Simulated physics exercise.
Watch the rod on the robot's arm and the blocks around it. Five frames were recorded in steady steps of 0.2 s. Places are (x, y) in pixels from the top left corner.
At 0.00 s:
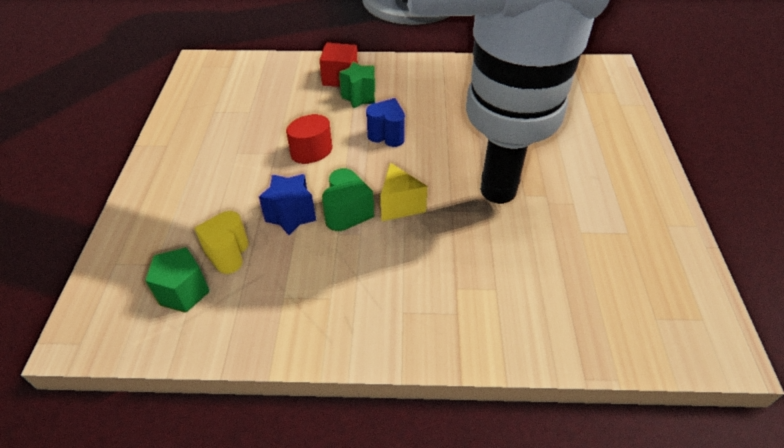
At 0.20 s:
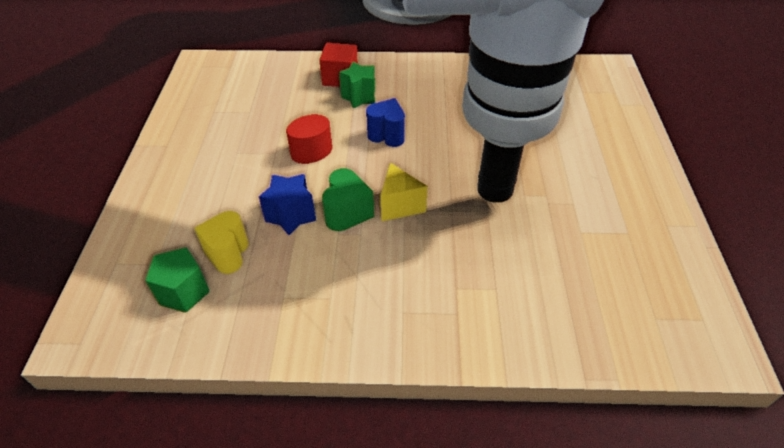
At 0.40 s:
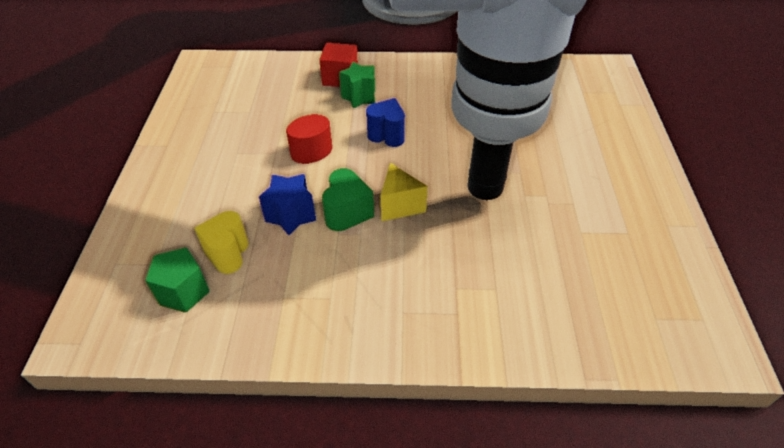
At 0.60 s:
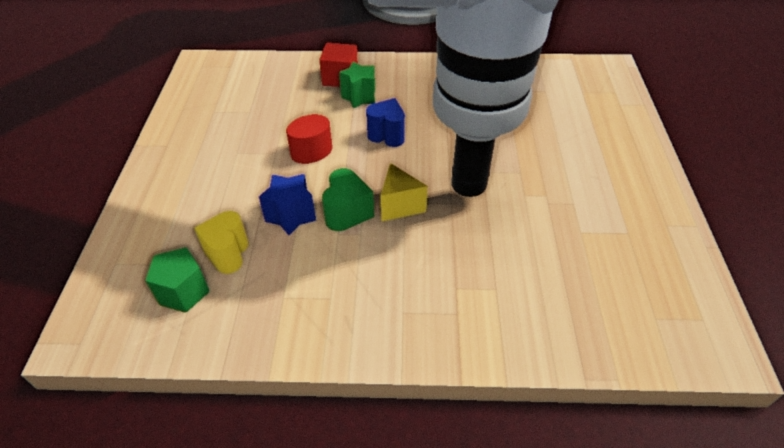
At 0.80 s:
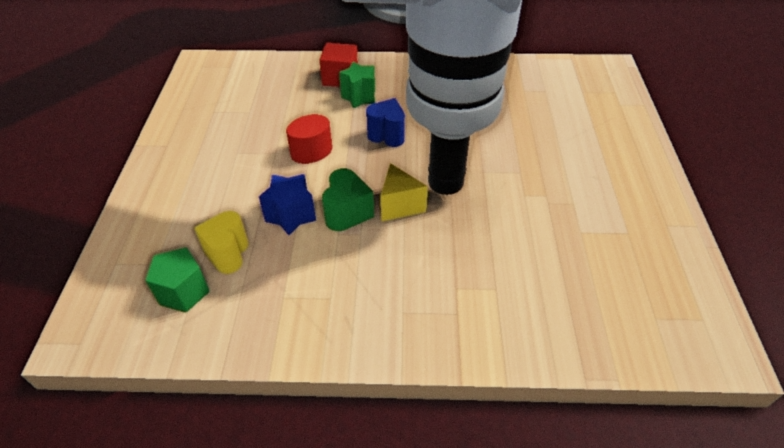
At first, a robot arm holds a black rod over a wooden board, to the right of a yellow triangle in a group of colored blocks. The rod shifts slightly left, then moves left more noticeably until it is close beside the yellow triangle, while all the blocks stay still.
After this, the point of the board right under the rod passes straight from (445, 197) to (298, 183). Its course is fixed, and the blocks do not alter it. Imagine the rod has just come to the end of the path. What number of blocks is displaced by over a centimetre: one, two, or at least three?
I expect two blocks to be moved by more than 1 cm.
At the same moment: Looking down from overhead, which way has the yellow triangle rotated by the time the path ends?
Viewed from the top, it goes anticlockwise.
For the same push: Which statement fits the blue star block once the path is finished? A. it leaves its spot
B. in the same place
Option B.
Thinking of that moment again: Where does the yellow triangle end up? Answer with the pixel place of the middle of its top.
It should be at about (379, 189).
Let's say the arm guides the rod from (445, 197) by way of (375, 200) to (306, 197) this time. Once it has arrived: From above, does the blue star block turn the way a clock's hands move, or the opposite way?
Seen from above, its turn is clockwise.
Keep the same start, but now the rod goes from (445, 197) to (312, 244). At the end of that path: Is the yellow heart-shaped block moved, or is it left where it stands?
That block remains where it is.
On the path given first. One third of the way, rod (395, 179); green heart-shaped block (341, 188), turned 15° clockwise; yellow triangle (381, 187), turned 25° anticlockwise.
Two thirds of the way, rod (344, 174); green heart-shaped block (330, 189), turned 20° anticlockwise; yellow triangle (379, 189), turned 35° anticlockwise.
At the end, rod (296, 169); blue star block not moved; green heart-shaped block (327, 190), turned 30° anticlockwise; yellow triangle (379, 189), turned 35° anticlockwise.
